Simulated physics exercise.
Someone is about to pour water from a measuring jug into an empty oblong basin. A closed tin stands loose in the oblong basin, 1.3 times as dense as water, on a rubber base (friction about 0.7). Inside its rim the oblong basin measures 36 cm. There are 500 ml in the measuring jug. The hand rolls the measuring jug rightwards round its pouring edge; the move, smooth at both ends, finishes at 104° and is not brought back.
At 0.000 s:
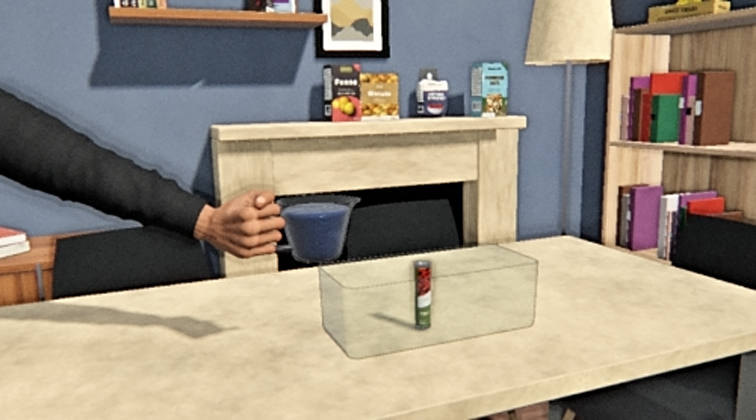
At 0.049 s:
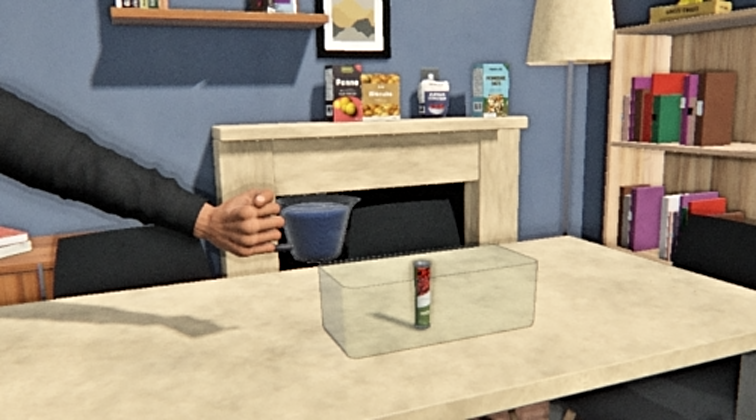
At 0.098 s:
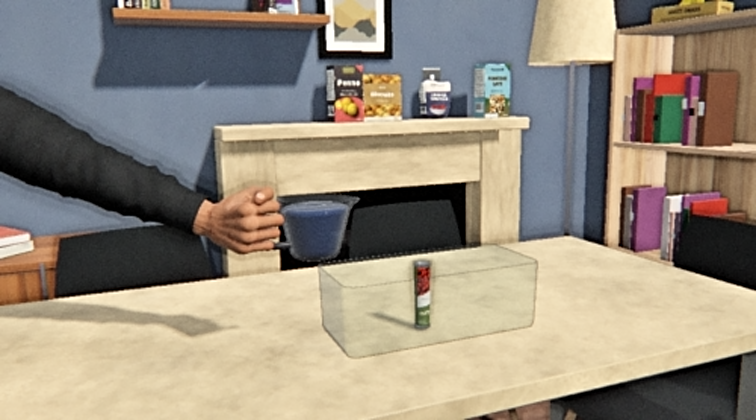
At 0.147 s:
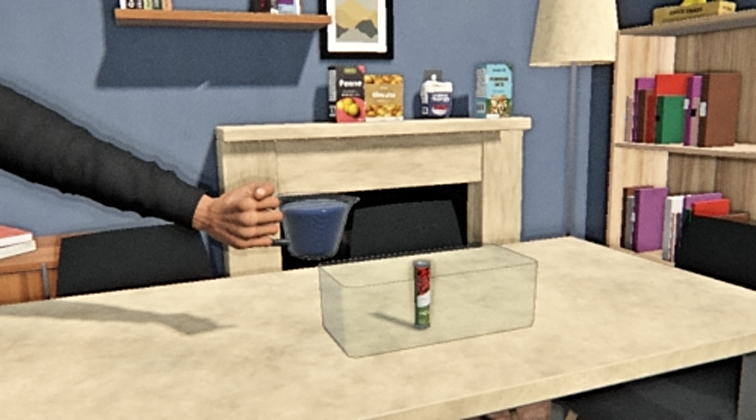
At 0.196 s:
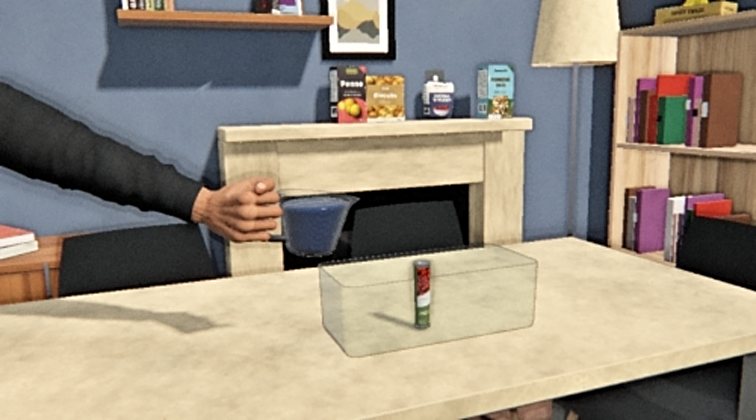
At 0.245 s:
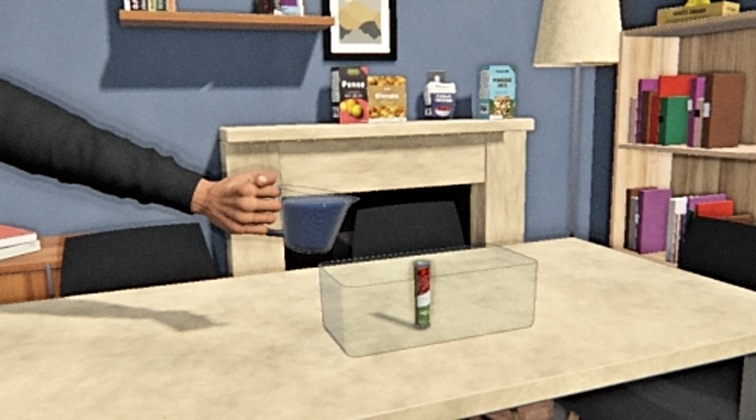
A hand holding a measuring jug of blue liquid slowly tilts it slightly rightwards above a clear basin containing a small tin.
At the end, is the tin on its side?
The tin goes over.
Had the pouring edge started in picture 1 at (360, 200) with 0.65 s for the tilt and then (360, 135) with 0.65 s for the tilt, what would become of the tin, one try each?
First it falls; then it keeps standing.
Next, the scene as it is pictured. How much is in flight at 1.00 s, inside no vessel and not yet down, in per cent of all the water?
Some 22 per cent.
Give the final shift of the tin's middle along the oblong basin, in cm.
About 10.5 cm.
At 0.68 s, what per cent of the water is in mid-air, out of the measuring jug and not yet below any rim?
Near 26 in a hundred.
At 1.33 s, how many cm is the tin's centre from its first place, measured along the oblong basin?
Some 10 cm.
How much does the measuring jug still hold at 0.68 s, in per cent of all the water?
Near 66 in a hundred.
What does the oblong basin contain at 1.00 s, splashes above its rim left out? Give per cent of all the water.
Near 68 in a hundred.
By 0.68 s the tilt is 63° and 66 per cent is still to pour; the tin stands where it began.
By 1.00 s the tilt is 97° and 9 per cent is still to pour; the tin stands 2 cm from where it began.
By 1.33 s the tilt is 104° and 0 per cent is still to pour; the tin lies on its side.
By 1.69 s the tilt is 104° and 0 per cent is still to pour; the tin lies on its side.
At rest the tin lies on its side.
